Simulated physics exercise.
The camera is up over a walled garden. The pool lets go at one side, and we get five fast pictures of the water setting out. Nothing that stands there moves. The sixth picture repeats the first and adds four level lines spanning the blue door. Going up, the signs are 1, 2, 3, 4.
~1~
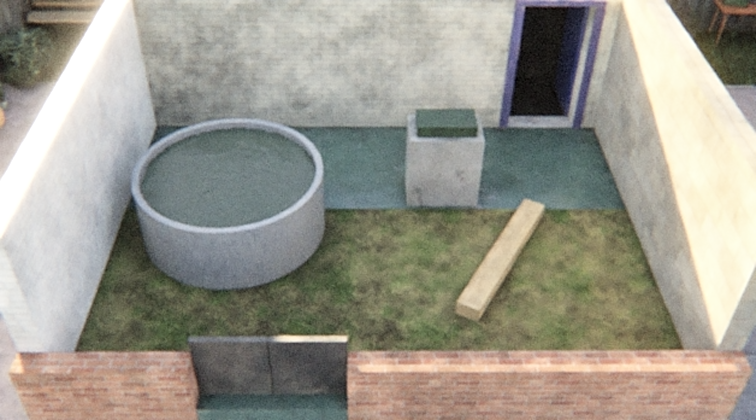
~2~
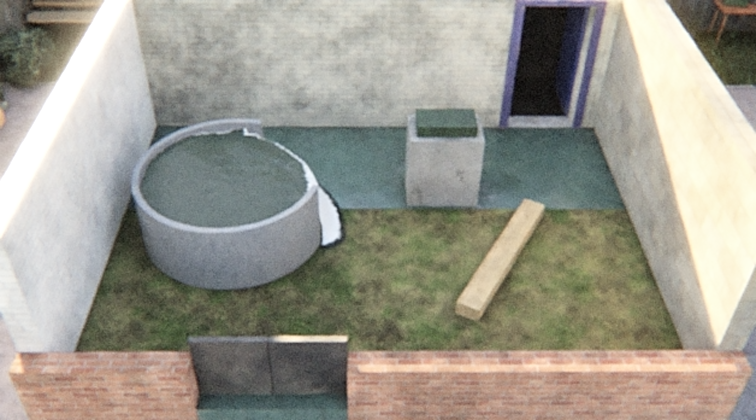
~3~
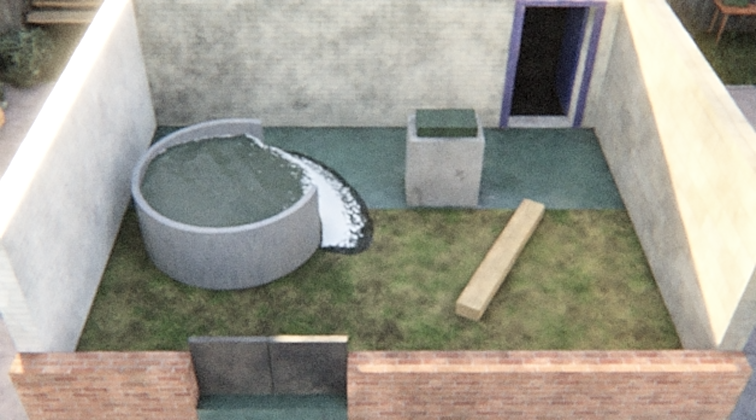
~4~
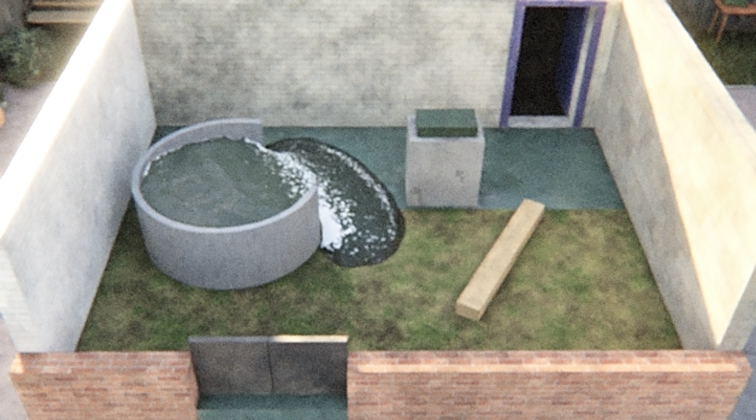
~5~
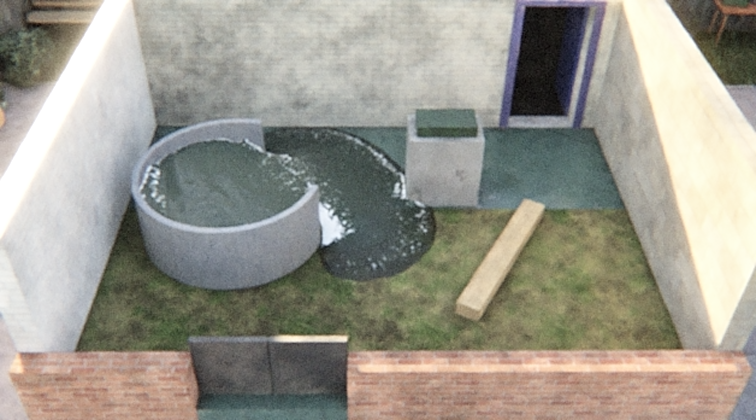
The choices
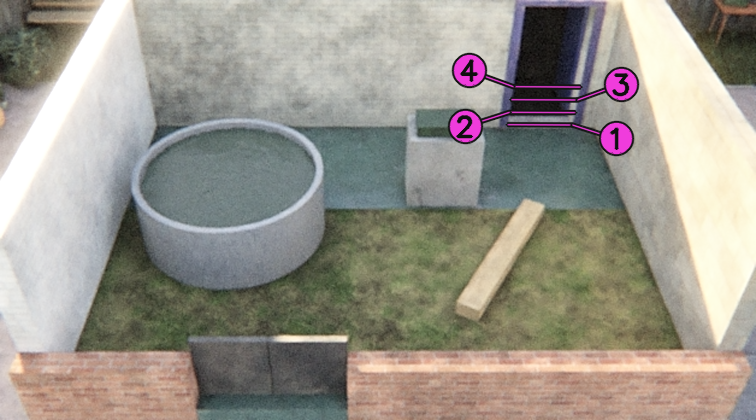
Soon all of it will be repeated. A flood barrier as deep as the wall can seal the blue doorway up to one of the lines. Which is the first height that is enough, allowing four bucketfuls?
The answer is line 2.
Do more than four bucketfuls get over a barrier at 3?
No, that is safe.
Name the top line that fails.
Line 1.
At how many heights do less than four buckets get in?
Three of the four.
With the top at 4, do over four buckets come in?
No, not at all.
In magenta, 1 at (540, 124); 2 at (542, 112); 3 at (544, 99); 4 at (546, 86); from the bottom up 1, 2, 3, 4.
For line 1, some 25 bucketfuls get in.
For line 2, a splash gets over, under a bucket.
For line 3, nothing gets over.
For line 4, nothing gets over.
